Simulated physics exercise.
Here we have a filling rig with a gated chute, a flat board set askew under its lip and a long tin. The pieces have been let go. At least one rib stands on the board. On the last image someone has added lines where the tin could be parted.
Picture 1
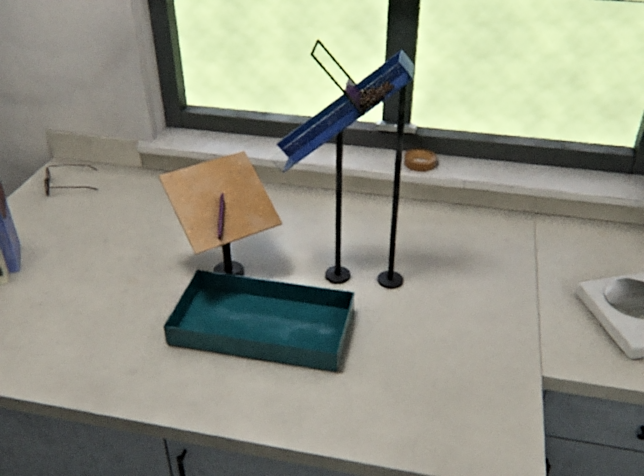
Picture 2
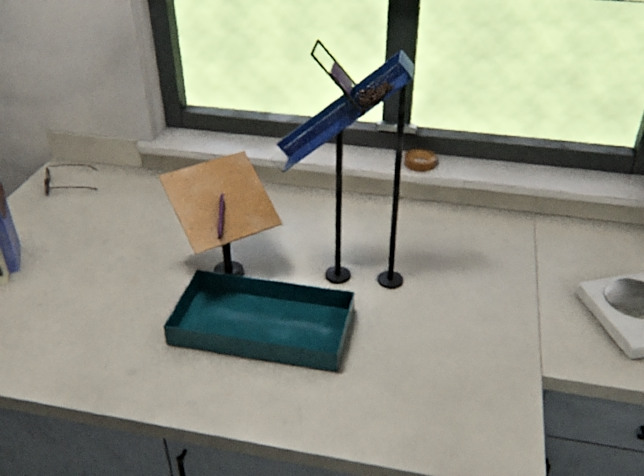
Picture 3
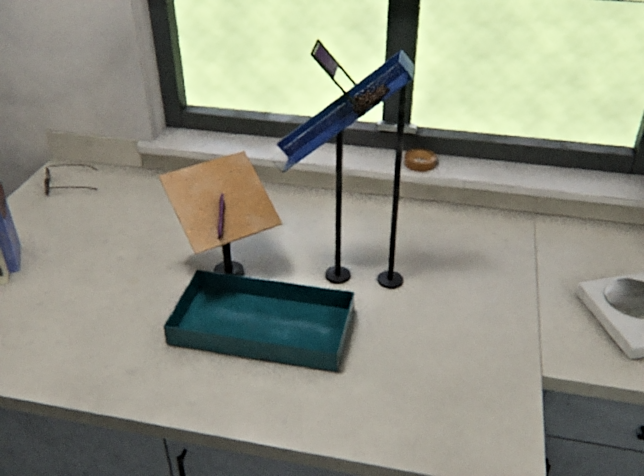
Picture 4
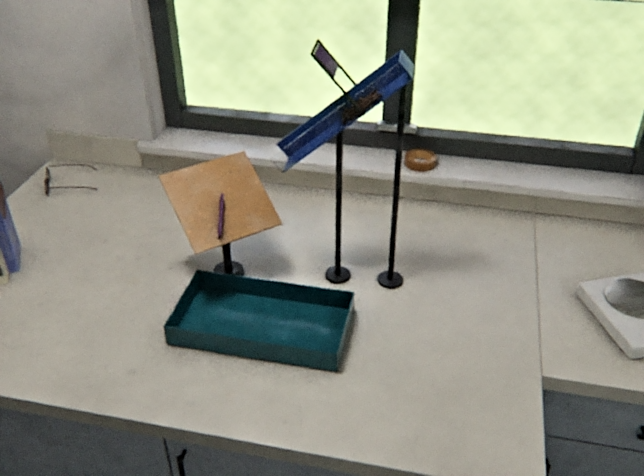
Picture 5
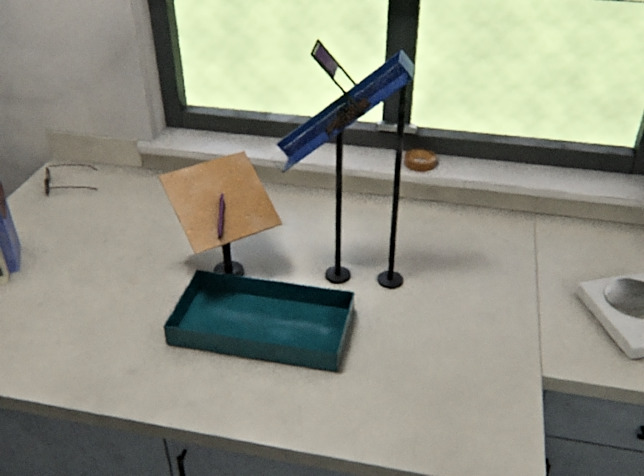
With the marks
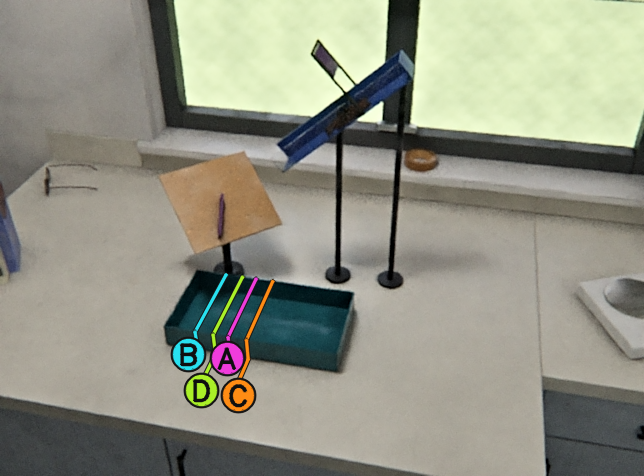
We see a blue chute on black stands above a tilted tan board and an empty green tray; a small gate slides up out of the chute, and a clump of small brown pieces begins sliding down it.
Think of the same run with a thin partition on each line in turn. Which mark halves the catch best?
A.
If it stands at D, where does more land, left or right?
Right.
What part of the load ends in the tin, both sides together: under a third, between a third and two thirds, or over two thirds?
About that: Over two thirds.
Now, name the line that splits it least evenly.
That is line B.
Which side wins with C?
The left side.
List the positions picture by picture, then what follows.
In the first frame, load behind the gate near (373, 99), allspice berries; lip of the chute near (286, 165), sloping fairly steeply.
In the second frame, middle of the board near (221, 200), tilted fairly steeply; middle of its low edge near (241, 238); of its high edge near (203, 163).
In the third frame, front corners of the tin near (164, 326) and (336, 353), empty; front of the load near (356, 107).
In the fourth frame, middle of the load near (361, 107); its front near (344, 116), close to a quarter of the way to the lip; rib from (223, 193) to (220, 235).
In the fifth frame, middle of the load near (351, 115); its front near (327, 129), close to half of the way to the lip.
On the marked copy, line A crosses the front rim at (228, 336); line B crosses the front rim at (195, 331); line C crosses the front rim at (246, 339); line D crosses the front rim at (213, 334).
If A is chosen, of what is caught, close to half on the left of the divider, close to half on the right.
If B is chosen, of what is caught, only a few on the left of the divider, all but a few on the right.
If C is chosen, of what is caught, the bulk on the left of the divider, close to a quarter on the right.
If D is chosen, of what is caught, close to a quarter on the left of the divider, the bulk on the right.
